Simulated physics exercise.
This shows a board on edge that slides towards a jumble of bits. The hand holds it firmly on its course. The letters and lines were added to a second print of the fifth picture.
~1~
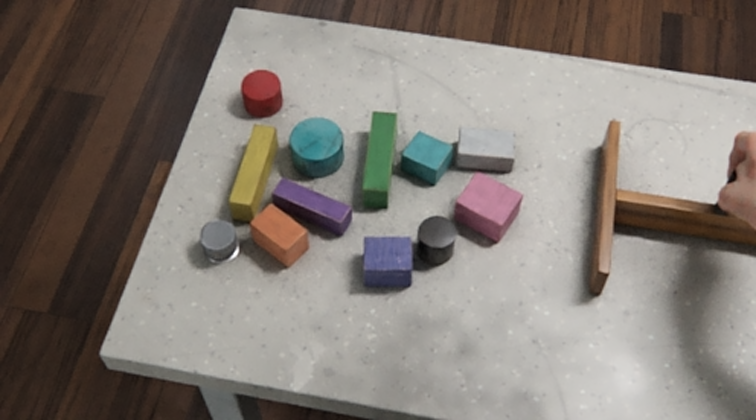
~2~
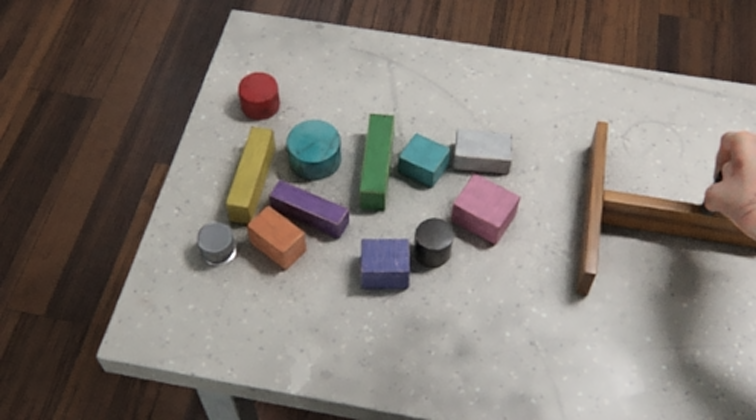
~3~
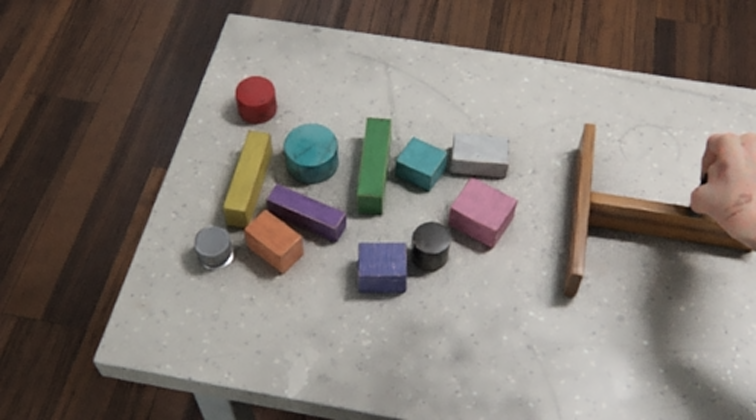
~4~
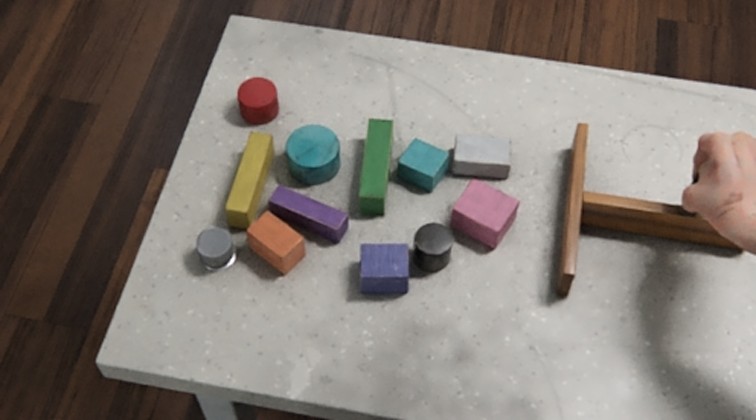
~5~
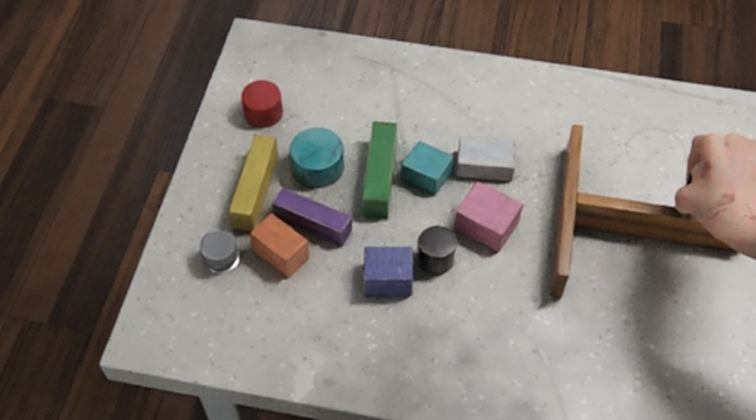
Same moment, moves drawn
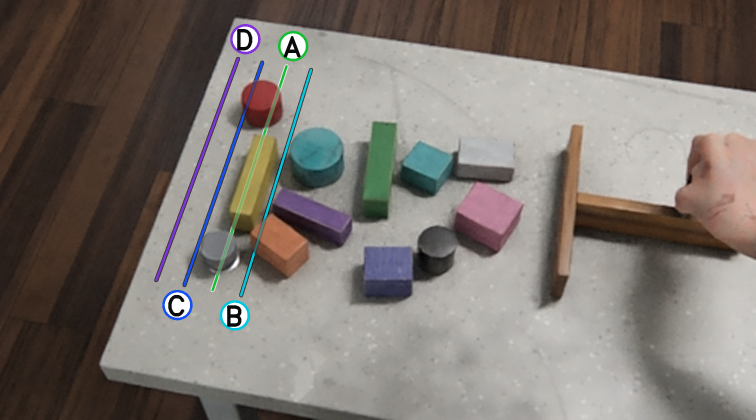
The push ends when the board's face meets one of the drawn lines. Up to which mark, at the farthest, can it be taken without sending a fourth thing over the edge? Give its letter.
A.
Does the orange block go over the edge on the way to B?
No.
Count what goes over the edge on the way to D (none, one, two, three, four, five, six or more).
Six or more.
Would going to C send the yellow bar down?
Yes.
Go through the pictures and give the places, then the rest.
The first picture shows purple bar (312, 207); black tin (436, 240); grey tin (220, 242).
The second picture shows board (597, 193); green bar (378, 161).
The third picture shows board (585, 195); white block (480, 156).
The fourth picture shows board (577, 194); blue block (385, 269).
The fifth picture shows board (571, 196); turquoise block (427, 168); turquoise tin (318, 157); orange block (280, 246).
On the marked copy, A at (253, 169); B at (279, 173); C at (226, 165); D at (200, 161).
Following A. Soon after the start, board (454, 177); turquoise tin (302, 160); blue block (382, 272).
Later, board (340, 159); yellow bar (217, 190); turquoise tin (236, 154).
In the end, board (253, 145); turquoise tin over the edge; red tin over the edge; two fallen.
As for the rest, B is within the limit but short; C drops four; D drops six.
